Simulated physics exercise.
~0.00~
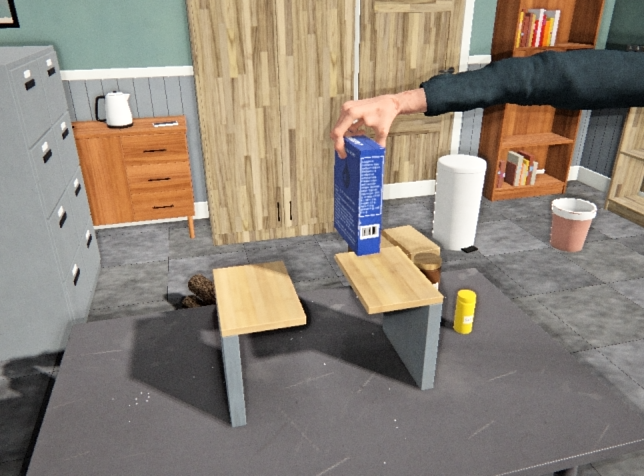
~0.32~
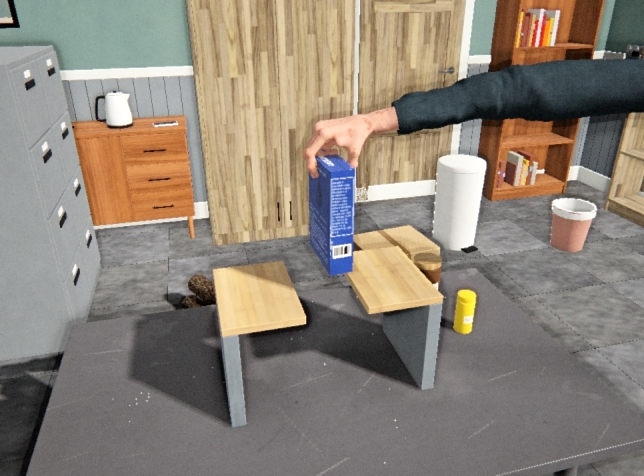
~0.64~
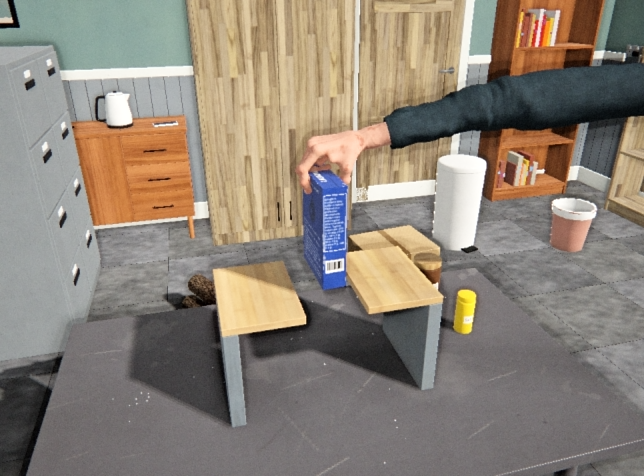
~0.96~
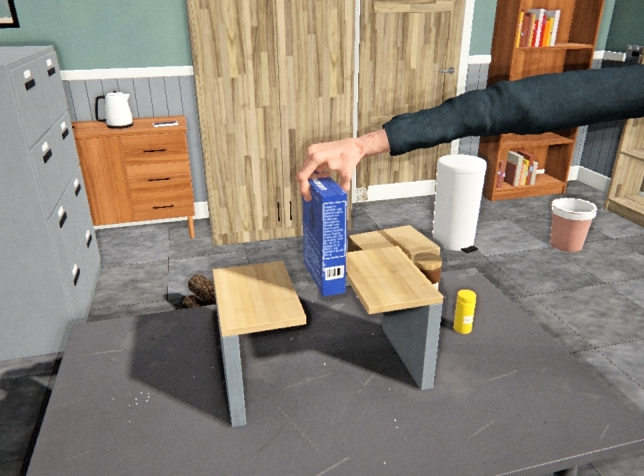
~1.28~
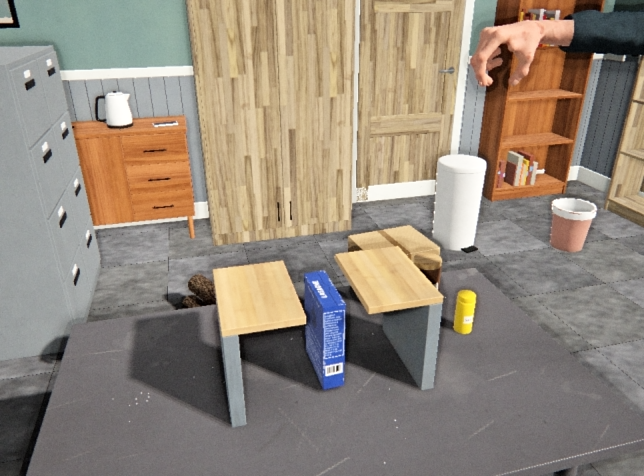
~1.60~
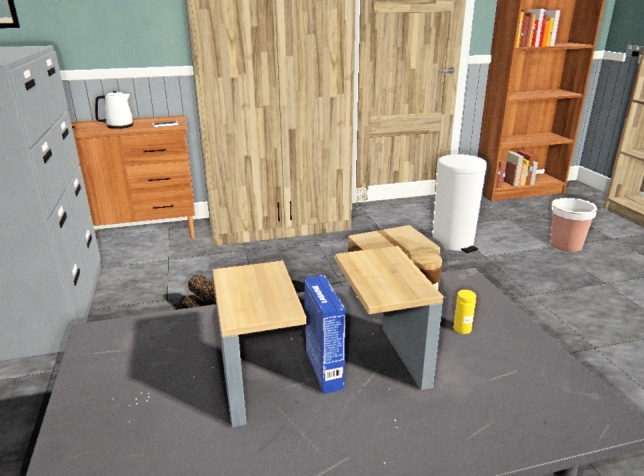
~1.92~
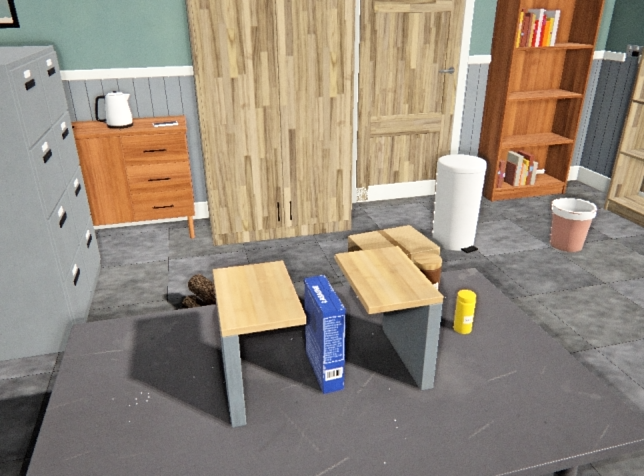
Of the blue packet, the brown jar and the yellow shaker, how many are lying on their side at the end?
None of them are lying on their side at the end; the blue packet, the brown jar and the yellow shaker all stand upright.
